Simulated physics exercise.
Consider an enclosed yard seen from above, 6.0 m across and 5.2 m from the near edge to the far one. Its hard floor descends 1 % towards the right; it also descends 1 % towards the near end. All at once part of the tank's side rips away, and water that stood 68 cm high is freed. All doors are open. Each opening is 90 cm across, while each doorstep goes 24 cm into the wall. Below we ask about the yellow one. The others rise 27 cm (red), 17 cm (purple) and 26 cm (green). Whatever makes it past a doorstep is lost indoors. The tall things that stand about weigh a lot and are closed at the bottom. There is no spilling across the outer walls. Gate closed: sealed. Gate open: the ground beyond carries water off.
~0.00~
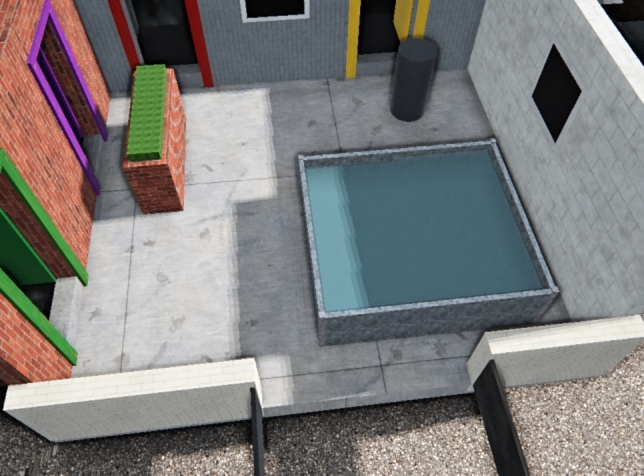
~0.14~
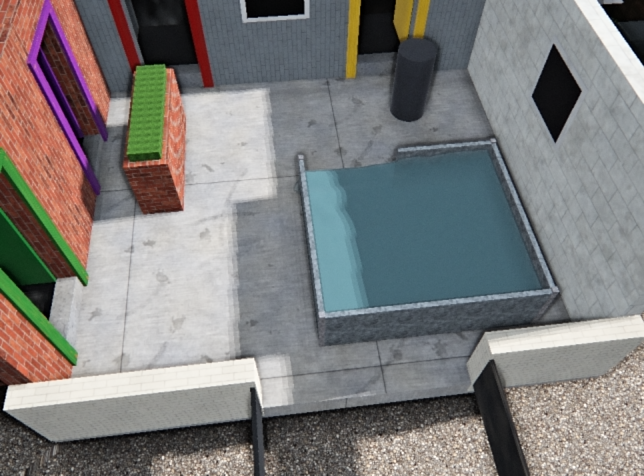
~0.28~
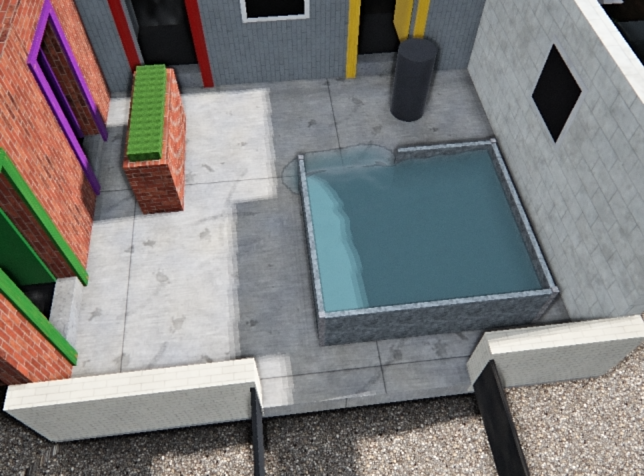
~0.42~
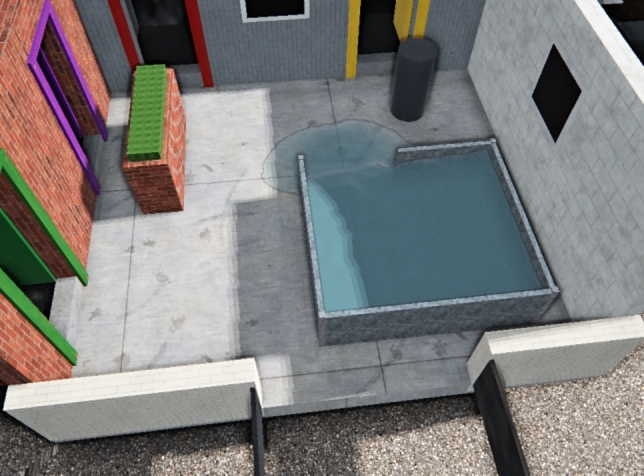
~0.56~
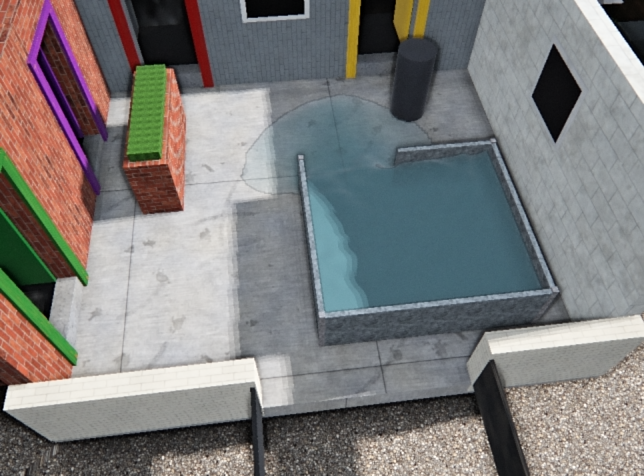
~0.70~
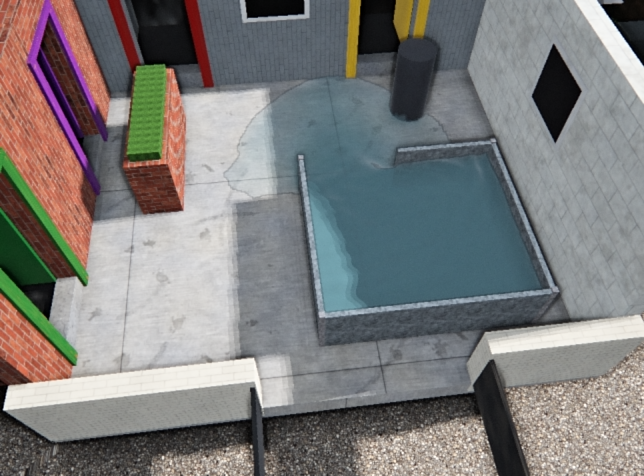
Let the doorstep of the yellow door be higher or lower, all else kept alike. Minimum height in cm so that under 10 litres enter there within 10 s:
28 cm.
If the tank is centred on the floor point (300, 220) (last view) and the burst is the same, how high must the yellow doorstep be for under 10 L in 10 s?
In this case, 9.5 cm or so.
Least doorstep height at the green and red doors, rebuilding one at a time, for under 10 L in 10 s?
Close to 9.5 cm (green) and close to 21 cm (red).
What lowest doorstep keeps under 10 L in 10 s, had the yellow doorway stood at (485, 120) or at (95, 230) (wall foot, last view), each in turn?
16 and 7.0 cm.
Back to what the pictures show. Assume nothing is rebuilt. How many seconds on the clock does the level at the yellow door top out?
Peak time: Around 2.2 s.
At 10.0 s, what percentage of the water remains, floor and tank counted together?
Close to 86 per cent is still present.
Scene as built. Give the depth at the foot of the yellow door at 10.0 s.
About 9.5 centimetres deep.
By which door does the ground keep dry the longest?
Last in order comes the green door.
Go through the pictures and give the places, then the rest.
The first frame shows the tank at (416, 223) is whole and still, 68 cm deep; the yellow door at (387, 22) is dry.
In the second frame, water pours out on the far side and has run 0.4 m, to a hidden place; about 9 cm deep outside, 68 cm at the back.
In the third frame, the front is at (364, 147), 0.8 m from the gap on the far side; 1.1 m2 of floor is wet, 68 cm left at the back.
In the fourth frame, the front is at (347, 123), 1.4 m from the gap on the far side; 2.3 m2 of floor is wet, 68 cm left at the back.
In the fifth frame, the gap is on the far side, the front 2.0 m out at (341, 97); the back of the tank holds 68 cm.
In the sixth frame, the front is at (316, 80), 2.5 m from the gap on the far side; 5.3 m2 of floor is wet, 68 cm left at the back; the yellow door at (387, 22), 2.6 m from the gap, is still 0.4 m from the nearest water.
After 1.4 s water covers 30 % of the floor, deepest (38 cm) near (326, 184); 28 cm at the yellow door, 1 litre in over its 25 cm doorstep.
After 3.0 s water covers 50 % of the floor, deepest (41 cm) near (123, 98); 25 cm at the yellow door, 20 litres in over its 25 cm doorstep.
After 10.0 s water covers 95 % of the floor, deepest (20 cm) near (580, 351); 9 cm at the yellow door, 23 litres in over its 25 cm doorstep.
At the yellow door as built, the water arrived by 0.9 s and peaked near 29 cm at 2.2 s.
Run again over the same 10 s with other heights there, 40 litres in over 22.5 cm, 4 litres over 30.5 cm. The limit of 10 litres is kept from about 28 cm up.
